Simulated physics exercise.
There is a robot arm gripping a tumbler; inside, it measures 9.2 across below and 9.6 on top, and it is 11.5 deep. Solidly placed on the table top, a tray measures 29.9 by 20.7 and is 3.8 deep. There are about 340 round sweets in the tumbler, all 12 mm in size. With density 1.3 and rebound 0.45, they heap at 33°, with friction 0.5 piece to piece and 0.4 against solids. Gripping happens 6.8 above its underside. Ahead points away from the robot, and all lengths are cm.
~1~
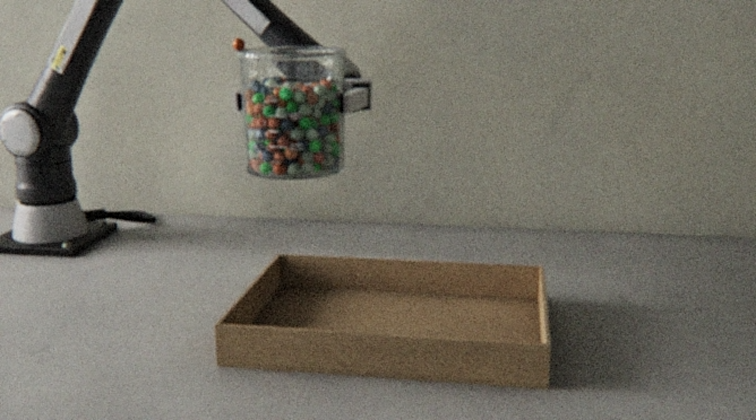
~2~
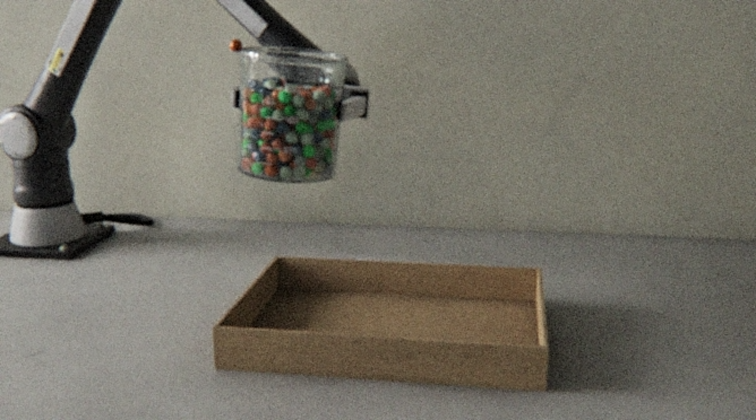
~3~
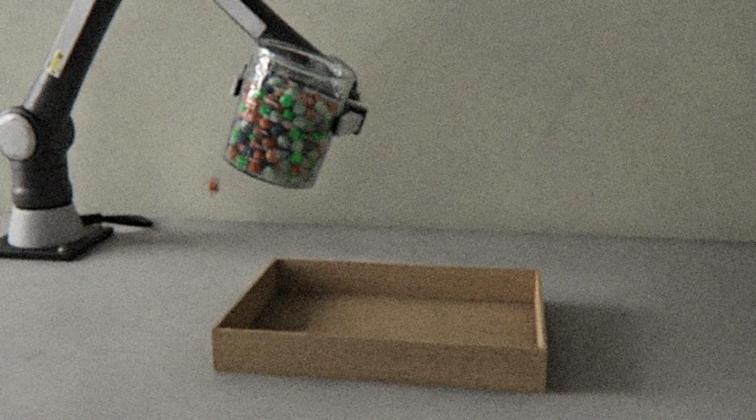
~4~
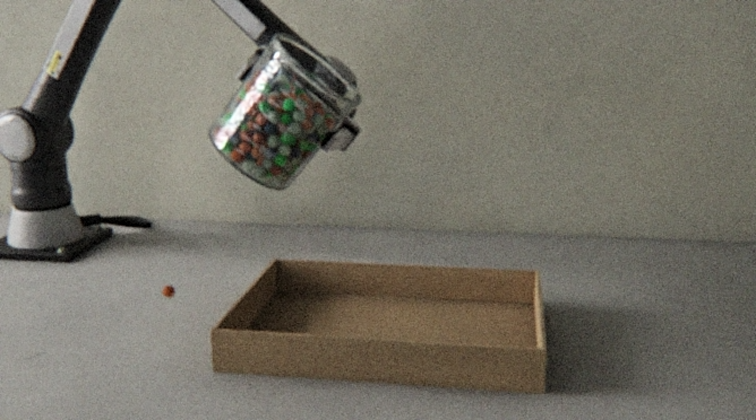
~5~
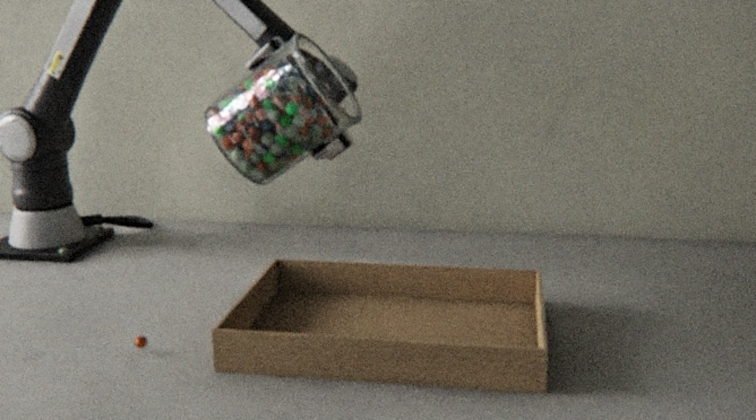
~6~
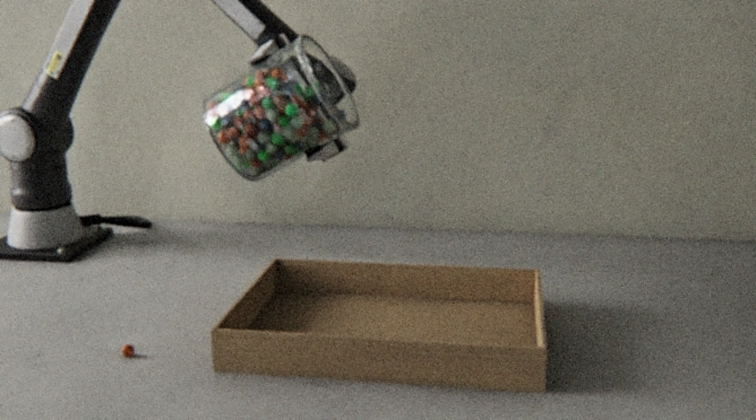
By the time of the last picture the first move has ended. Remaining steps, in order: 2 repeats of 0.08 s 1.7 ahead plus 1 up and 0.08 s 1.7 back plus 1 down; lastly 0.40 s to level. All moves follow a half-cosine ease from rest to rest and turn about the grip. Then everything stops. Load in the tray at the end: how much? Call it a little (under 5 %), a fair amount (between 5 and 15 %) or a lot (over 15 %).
A fair amount.
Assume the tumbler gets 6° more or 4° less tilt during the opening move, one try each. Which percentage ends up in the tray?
Estimates, in order: 15 % and 5 %.
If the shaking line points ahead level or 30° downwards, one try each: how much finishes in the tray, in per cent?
It comes to around 5 per cent on the first try and around 0 per cent on the second.
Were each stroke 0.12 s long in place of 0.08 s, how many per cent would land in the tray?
0 %.
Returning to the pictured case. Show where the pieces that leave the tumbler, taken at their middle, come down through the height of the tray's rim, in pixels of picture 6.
Their middle sits near (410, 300).
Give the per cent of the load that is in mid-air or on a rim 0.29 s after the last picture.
It amounts to roughly 2 in a hundred.
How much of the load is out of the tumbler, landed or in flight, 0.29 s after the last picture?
Roughly 5 percent up to then.
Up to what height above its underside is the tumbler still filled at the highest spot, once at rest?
10.0 cm.
Then, 0.29 s later, tilted 60° forward, highest piece 27 above the table; 332 in the tumbler, 2 in the tray, 1 on the table or floor, 8 in flight or on a rim.
Then, 0.58 s later, tilted 17° forward, highest piece 28 above the table; 312 in the tumbler, 29 in the tray, 1 on the table or floor, 1 in flight or on a rim.
Then, 0.92 s later, level, highest piece 27 above the table; 312 in the tumbler, 30 in the tray, 1 on the table or floor.
Then, 1.97 s later, level, highest piece 27 above the table; 312 in the tumbler, 30 in the tray, 1 on the table or floor.
At rest, 312 in the tumbler, 30 in the tray, 1 on the table or floor. That is 9 % in the tray.
